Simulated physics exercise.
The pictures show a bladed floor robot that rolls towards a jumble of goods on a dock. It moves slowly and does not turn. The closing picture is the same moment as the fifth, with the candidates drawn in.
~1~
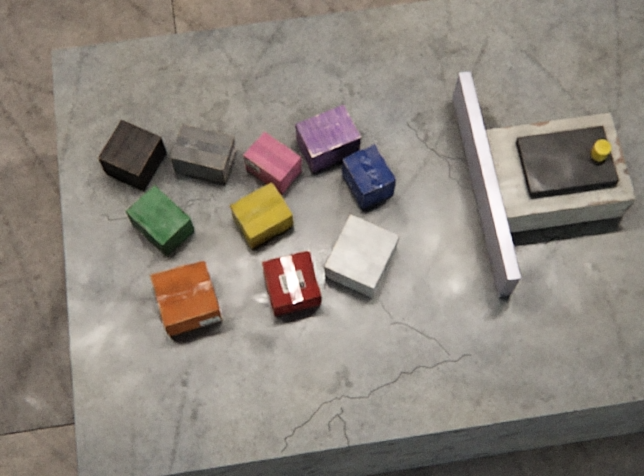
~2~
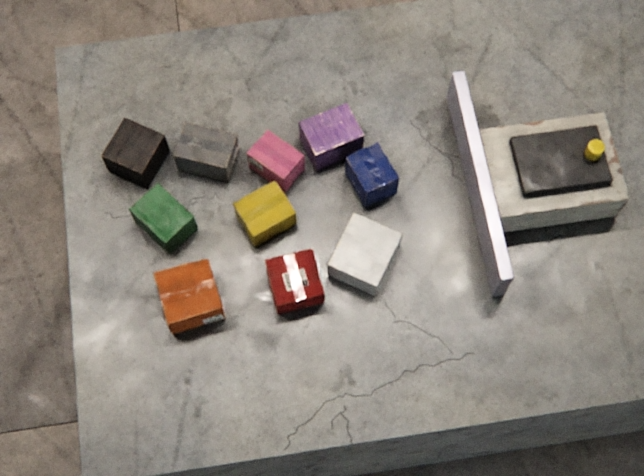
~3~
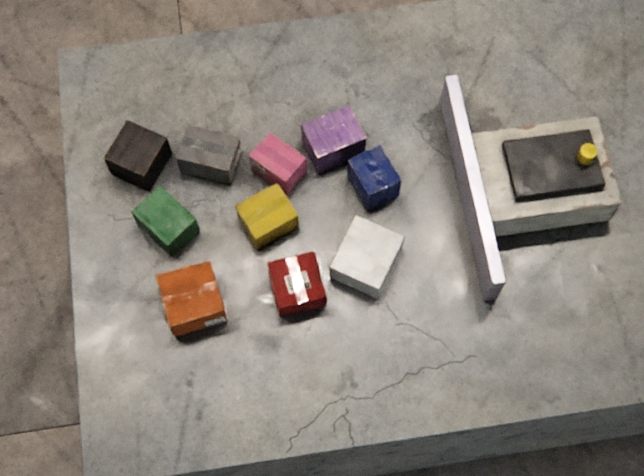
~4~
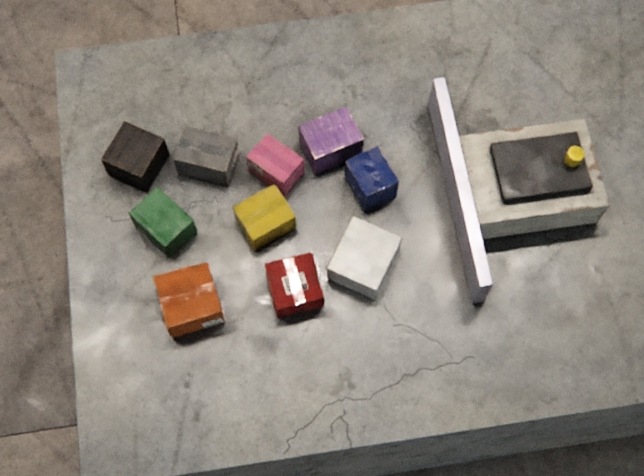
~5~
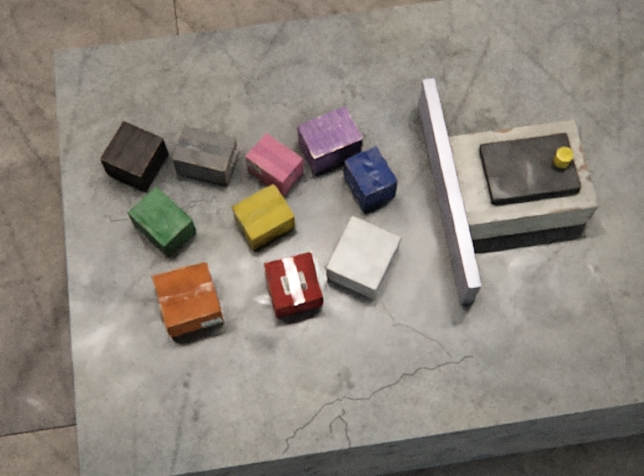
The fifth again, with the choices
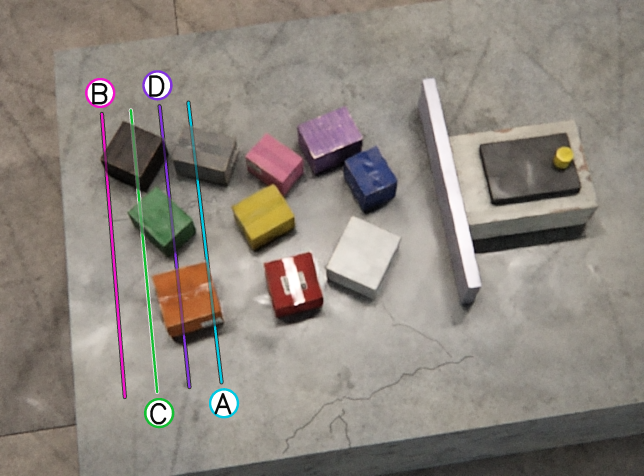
A bladed machine with a yellow knob on top slid slowly left across a grey slab, its long pale blade facing a cluster of ten colourful blocks that stayed where they were, untouched.
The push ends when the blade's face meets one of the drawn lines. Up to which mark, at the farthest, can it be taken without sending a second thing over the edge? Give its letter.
It should halt at A.
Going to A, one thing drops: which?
It is the black crate.
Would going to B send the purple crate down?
No.
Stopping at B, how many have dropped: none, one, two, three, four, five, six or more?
Six or more.
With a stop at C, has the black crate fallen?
Yes.
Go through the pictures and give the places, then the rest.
Orange parcel (187, 298); red box (292, 284); blue box (369, 177), in the first frame.
Robot (554, 161); black crate (136, 153), in the second frame.
Robot (546, 165); green crate (166, 221), in the third frame.
Robot (534, 167); yellow box (265, 217), in the fourth frame.
Robot (523, 168); pink parcel (275, 164); orange parcel (188, 299); red box (294, 285), in the fifth frame.
On the marked copy, A at (204, 234); B at (113, 247); C at (143, 243); D at (174, 239).
With A. Early on, robot (436, 180); red box (281, 292); purple crate (314, 137).
Further on, robot (346, 193); black crate (100, 153); orange parcel (146, 305).
At the end, robot (279, 203); black crate over the edge; orange parcel (77, 315); one fallen.
As for the rest, B drops seven; C drops three; D drops two.
